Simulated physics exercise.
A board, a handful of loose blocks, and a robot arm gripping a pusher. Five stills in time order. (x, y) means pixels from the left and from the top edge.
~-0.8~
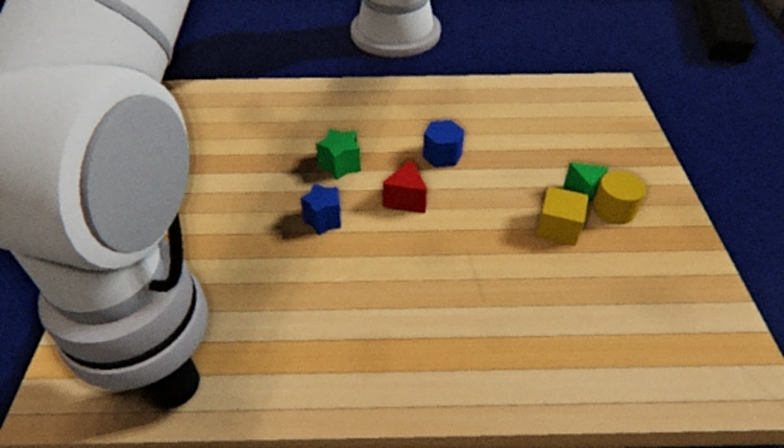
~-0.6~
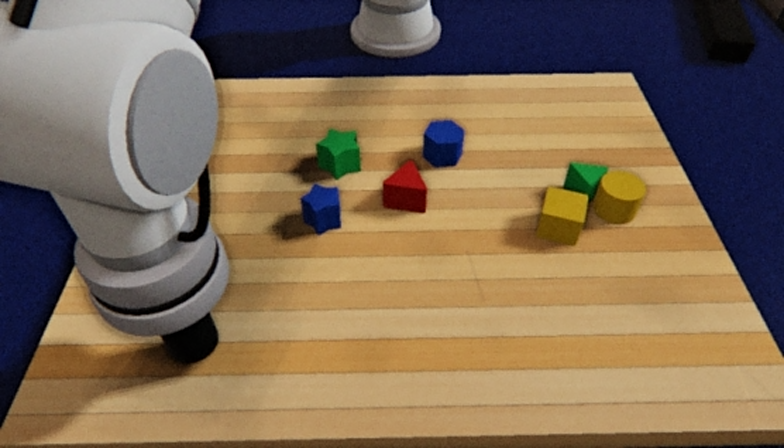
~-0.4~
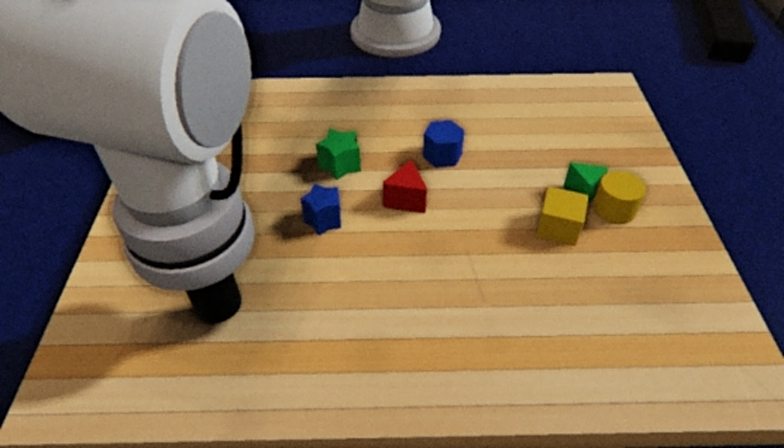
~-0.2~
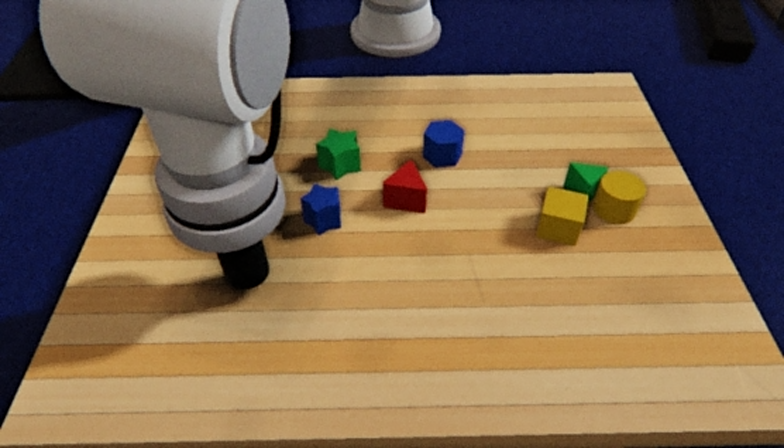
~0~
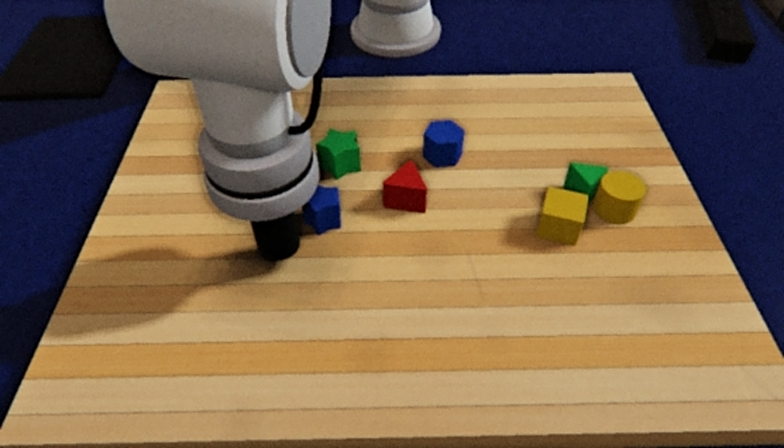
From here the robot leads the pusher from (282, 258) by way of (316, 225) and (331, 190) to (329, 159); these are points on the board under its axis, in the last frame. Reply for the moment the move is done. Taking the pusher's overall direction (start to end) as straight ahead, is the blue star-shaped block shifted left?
No, that is not what happens.
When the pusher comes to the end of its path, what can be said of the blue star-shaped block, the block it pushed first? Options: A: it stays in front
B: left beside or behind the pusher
Correct choice: B.
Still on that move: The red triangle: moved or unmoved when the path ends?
It is not moved.
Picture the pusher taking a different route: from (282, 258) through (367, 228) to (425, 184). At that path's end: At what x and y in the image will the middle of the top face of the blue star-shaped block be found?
If I read the scene right, the answer is (339, 186).
What follows on the original path. One third of the way, pusher (314, 212); blue star-shaped block (337, 182).
Two thirds of the way, pusher (330, 177); blue star-shaped block (359, 155); green star-shaped block (342, 136), turned 20° anticlockwise.
At the end, pusher (328, 146); blue star-shaped block (363, 151), turned 40° clockwise; green star-shaped block (346, 117); red triangle unmoved.
